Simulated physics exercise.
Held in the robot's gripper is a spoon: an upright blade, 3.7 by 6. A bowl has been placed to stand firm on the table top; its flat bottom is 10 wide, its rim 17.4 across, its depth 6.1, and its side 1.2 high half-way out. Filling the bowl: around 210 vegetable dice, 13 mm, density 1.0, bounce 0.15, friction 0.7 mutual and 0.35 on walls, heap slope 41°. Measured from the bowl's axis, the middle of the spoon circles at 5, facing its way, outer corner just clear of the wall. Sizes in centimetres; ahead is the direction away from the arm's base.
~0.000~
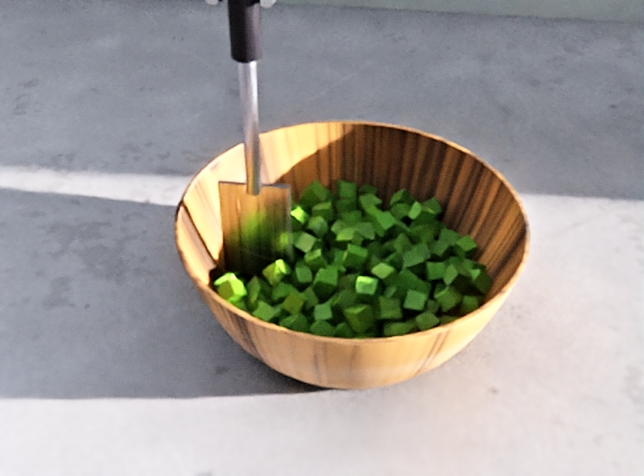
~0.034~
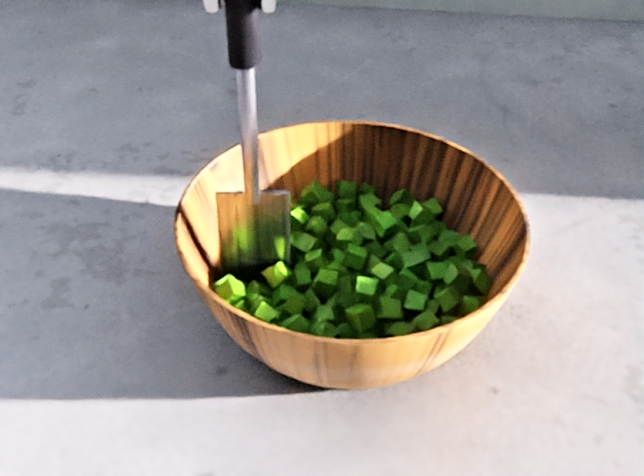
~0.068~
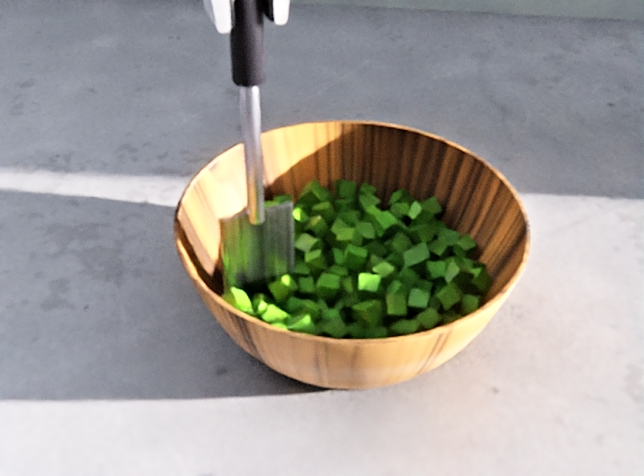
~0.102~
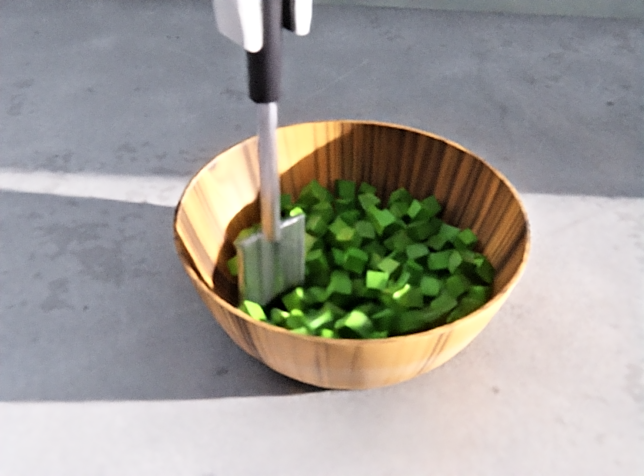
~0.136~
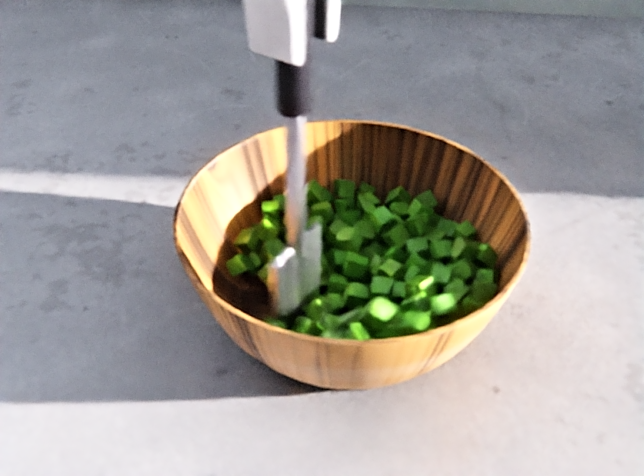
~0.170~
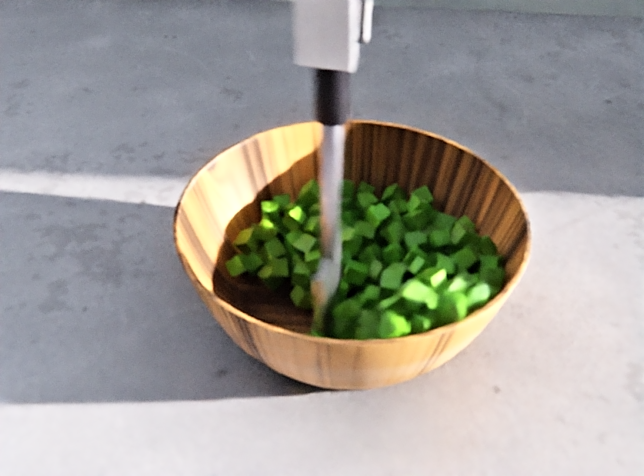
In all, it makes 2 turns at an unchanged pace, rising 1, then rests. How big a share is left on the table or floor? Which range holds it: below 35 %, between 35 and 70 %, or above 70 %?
It lies below 35 %.
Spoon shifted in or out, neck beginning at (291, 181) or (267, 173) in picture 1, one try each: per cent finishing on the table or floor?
Close to 5 and 20 in a hundred.
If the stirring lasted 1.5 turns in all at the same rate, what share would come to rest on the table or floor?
Then some 20 per cent.
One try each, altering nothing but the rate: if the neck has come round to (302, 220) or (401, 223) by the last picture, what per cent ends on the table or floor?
First try: Around 20 %; second try: Around 45 %.
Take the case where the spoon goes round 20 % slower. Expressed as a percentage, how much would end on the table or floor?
Estimated share: About 25 per cent.
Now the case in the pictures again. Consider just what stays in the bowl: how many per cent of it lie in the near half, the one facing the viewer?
Close to 75 in a hundred.
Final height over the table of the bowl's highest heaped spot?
6.5 cm, give or take.
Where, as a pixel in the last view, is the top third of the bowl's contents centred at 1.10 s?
In the last picture it sits around (375, 168).
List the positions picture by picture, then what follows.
In the first picture, the spoon neck at (252, 159), 0° round; upper third of the load around (366, 267), from x 225 to 475, top at y 190; 214 in the bowl.
In the second picture, the spoon neck at (250, 167), 8° round; upper third of the load around (364, 273), from x 225 to 475, top at y 190.
In the third picture, the spoon neck at (255, 185), 26° round; upper third of the load around (364, 275), from x 235 to 475, top at y 190.
In the fourth picture, the spoon neck at (270, 203), 44° round; upper third of the load around (373, 288), from x 240 to 480, top at y 190.
In the fifth picture, the spoon neck at (296, 218), 63° round; upper third of the load around (395, 290), from x 240 to 485, top at y 190.
In the sixth picture, the spoon neck at (330, 227), 81° round; upper third of the load around (421, 293), from x 240 to 490, top at y 190; 214 in the bowl.
After 0.64 s, 332° round, highest piece 7 above the table; 188 in the bowl, 22 on the table or floor, 4 in flight or on the tool.
After 1.10 s, 224° round, highest piece 7 above the table; 168 in the bowl, 44 on the table or floor, 2 in flight or on the tool.
After 1.53 s, 0° round, highest piece 6 above the table; 159 in the bowl, 55 on the table or floor.
After 2.23 s, 0° round, highest piece 6 above the table; 159 in the bowl, 55 on the table or floor.
In the end, 159 in the bowl, 55 on the table or floor. That is 26 % on the table or floor.
